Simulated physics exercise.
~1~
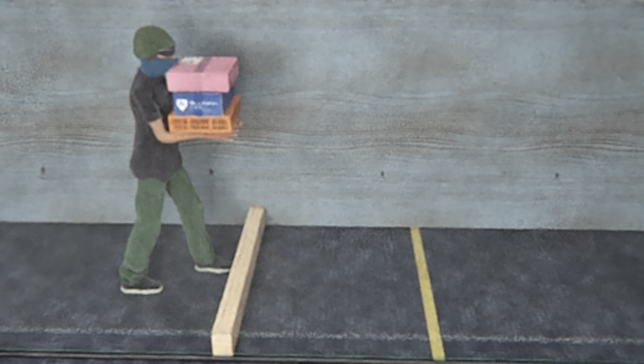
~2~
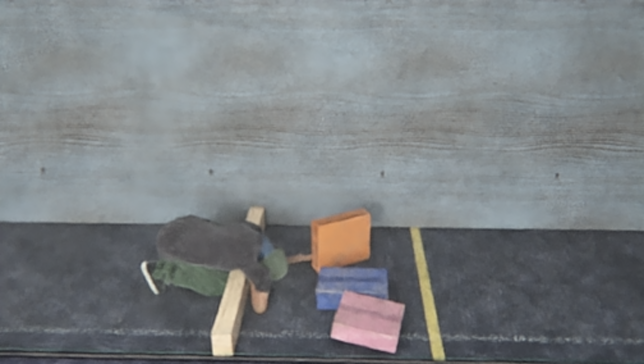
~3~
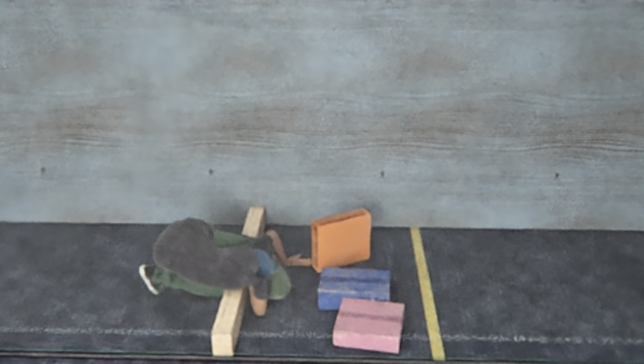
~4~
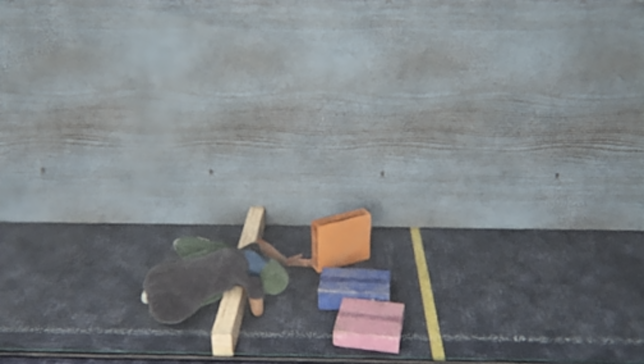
A man carrying boxes falls over a wooden rail, spilling them short of the yellow line.
